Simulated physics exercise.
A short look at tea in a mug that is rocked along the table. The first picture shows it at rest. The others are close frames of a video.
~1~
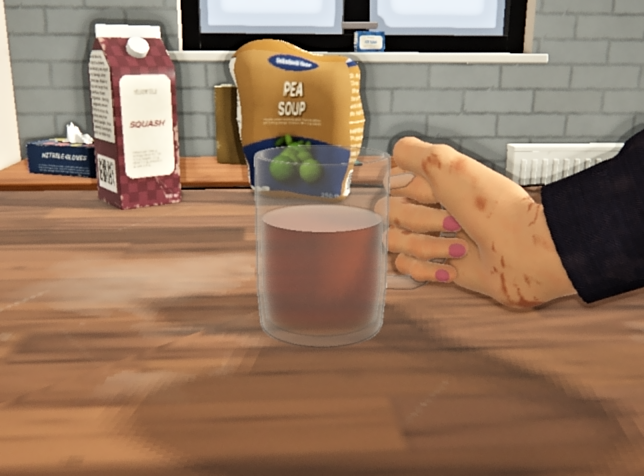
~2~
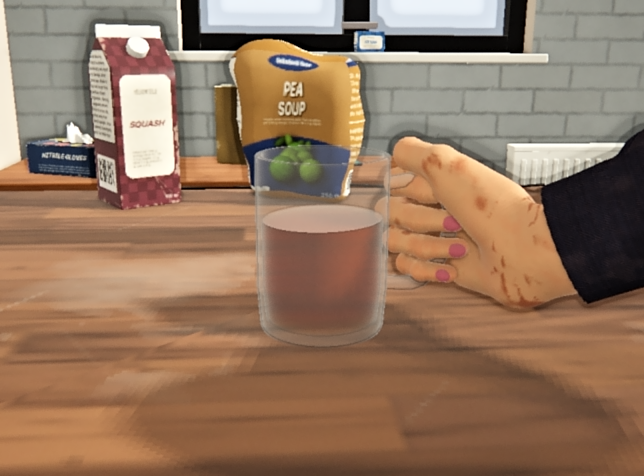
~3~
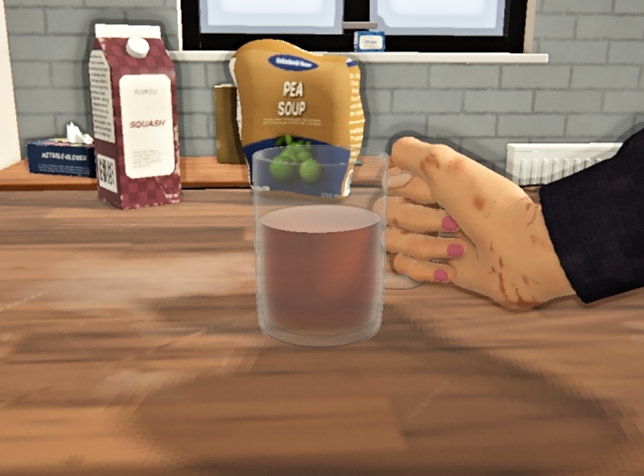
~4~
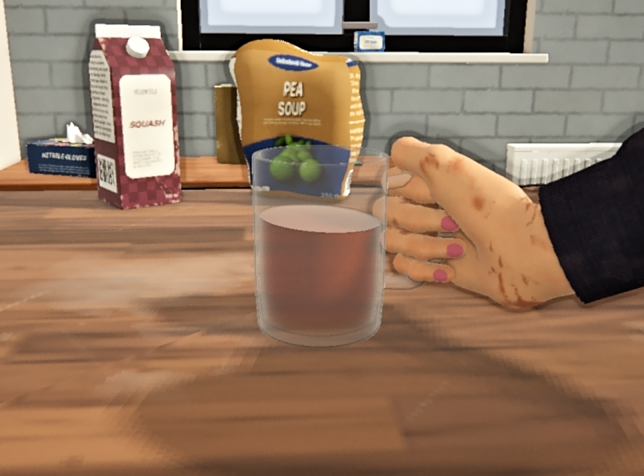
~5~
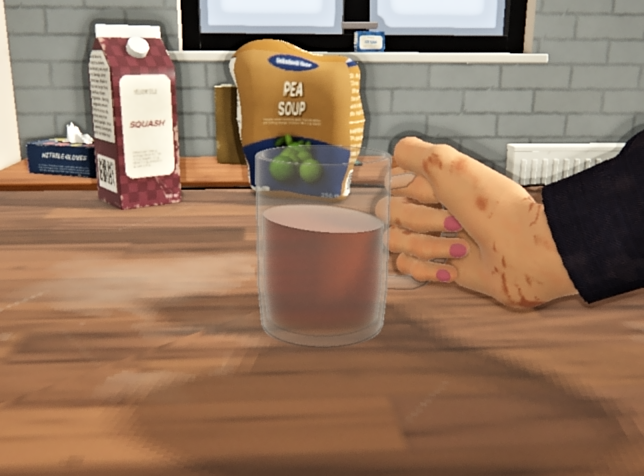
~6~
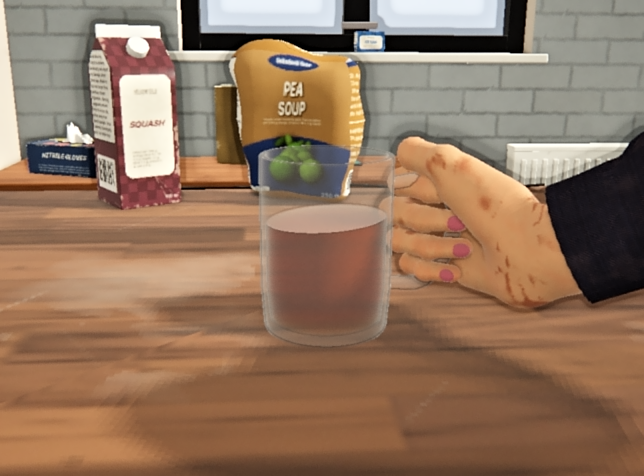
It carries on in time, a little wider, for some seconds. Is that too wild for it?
The mug stays dry outside.
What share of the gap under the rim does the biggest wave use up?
Some 30 per cent.
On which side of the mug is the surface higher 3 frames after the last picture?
Higher on the left wall.
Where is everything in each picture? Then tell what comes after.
The first picture shows mug (322, 236) about two thirds full; at rest.
The second picture shows mug about two thirds full, surface at (322, 218); surface about level.
The third picture shows mug (320, 236) about two thirds full; surface about level.
The fourth picture shows mug about two thirds full, surface at (320, 218); surface a little higher on the left.
The fifth picture shows mug (324, 236) about two thirds full; surface a little higher on the left.
The sixth picture shows mug about two thirds full, surface at (327, 218); surface a little higher on the right.
Next, the highest wave so far stays far below the rim.
After that, the highest wave so far climbs under half way to the rim.
Finally, the highest wave so far climbs under half way to the rim; nothing has left it.
